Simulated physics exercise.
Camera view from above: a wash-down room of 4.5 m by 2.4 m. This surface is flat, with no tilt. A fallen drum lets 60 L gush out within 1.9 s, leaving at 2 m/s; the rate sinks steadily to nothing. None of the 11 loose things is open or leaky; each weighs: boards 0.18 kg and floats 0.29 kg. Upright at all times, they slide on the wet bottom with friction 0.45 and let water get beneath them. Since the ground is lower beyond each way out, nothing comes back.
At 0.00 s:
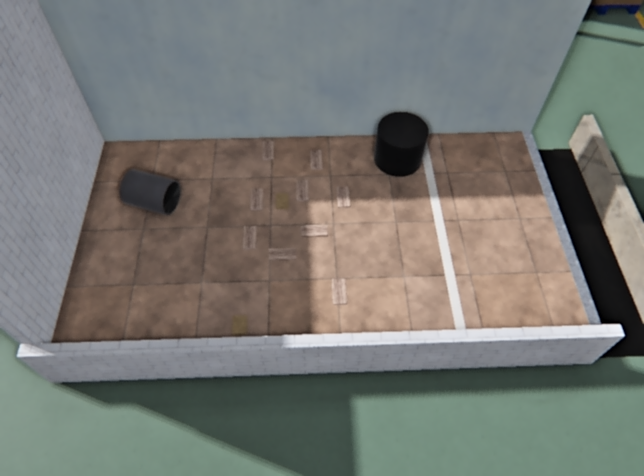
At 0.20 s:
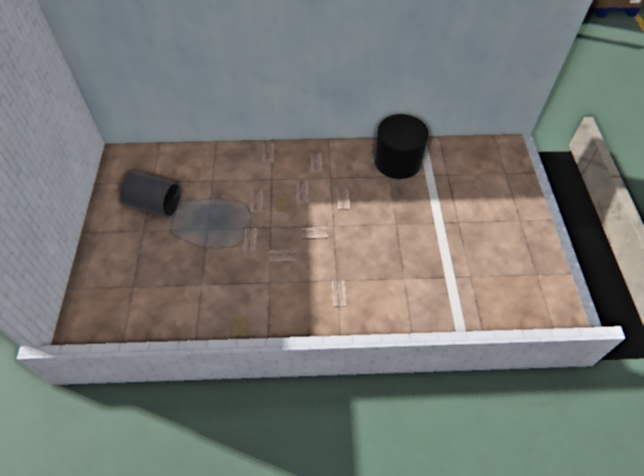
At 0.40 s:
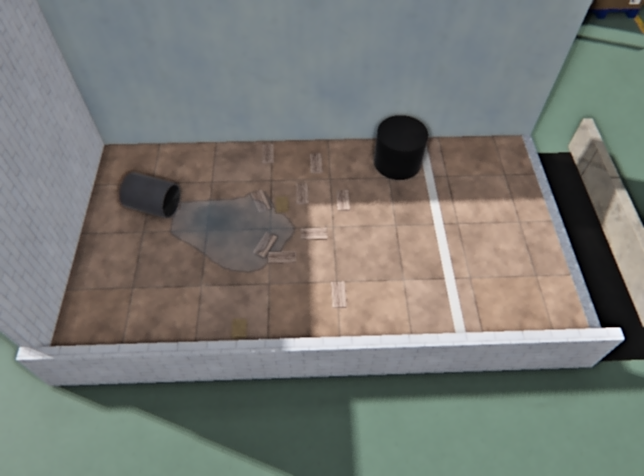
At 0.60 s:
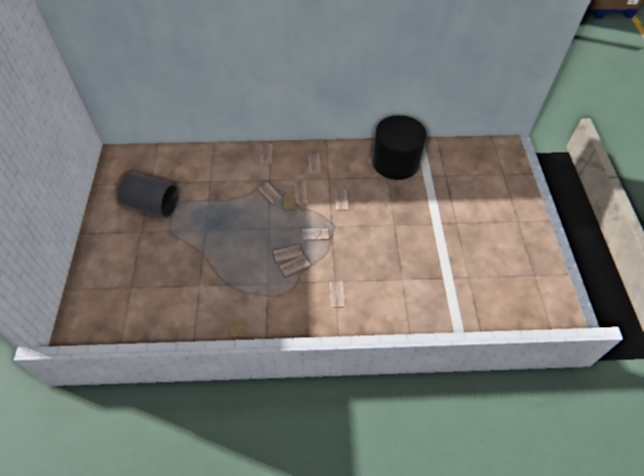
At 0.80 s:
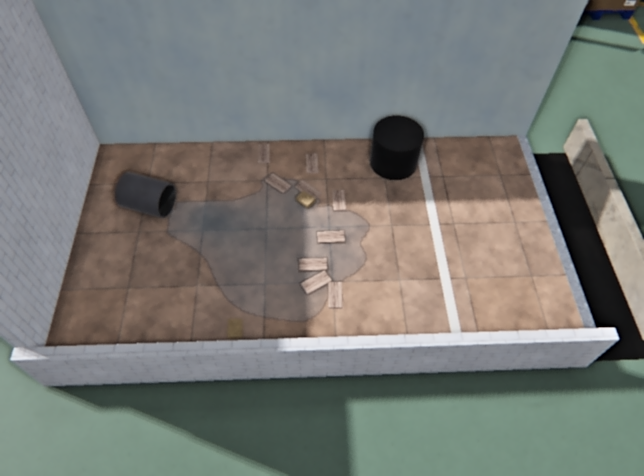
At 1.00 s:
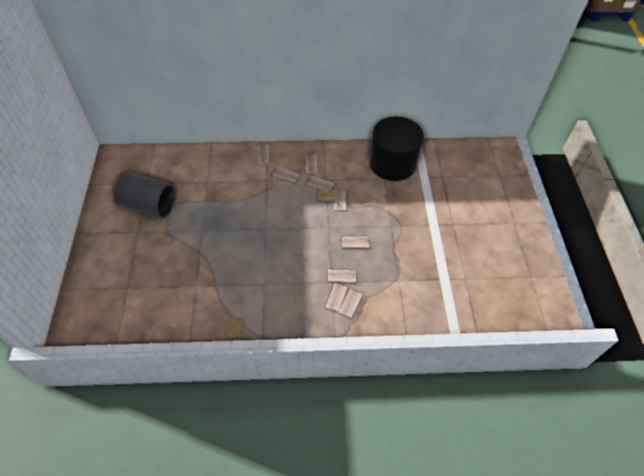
The clip shows a tiled, walled floor seen from above, where water spreads rightward from a dark fallen drum on the left, and several of the small boards in its path shift and drift to the right.
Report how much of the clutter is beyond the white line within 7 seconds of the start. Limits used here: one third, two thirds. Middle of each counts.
Answer: One to two thirds.
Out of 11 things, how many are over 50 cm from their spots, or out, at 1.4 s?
The number comes to 7.
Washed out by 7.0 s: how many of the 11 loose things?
4.
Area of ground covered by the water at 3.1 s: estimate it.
My estimate is roughly 3.5 m2.
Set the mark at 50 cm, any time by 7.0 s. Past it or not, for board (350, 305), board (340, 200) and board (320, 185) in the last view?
In that order: Past it, over, past it.
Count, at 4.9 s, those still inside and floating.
That would be 0 of them.
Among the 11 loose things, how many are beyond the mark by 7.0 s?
That would be 6 of them.
After 1.4 s 0 of 11 are over the mark; 4 afloat.
After 3.1 s 6 of 11 are over the mark; 1 afloat.
After 4.9 s 6 of 11 are over the mark; 0 afloat.
After 7.0 s 6 of 11 are over the mark; 0 afloat.
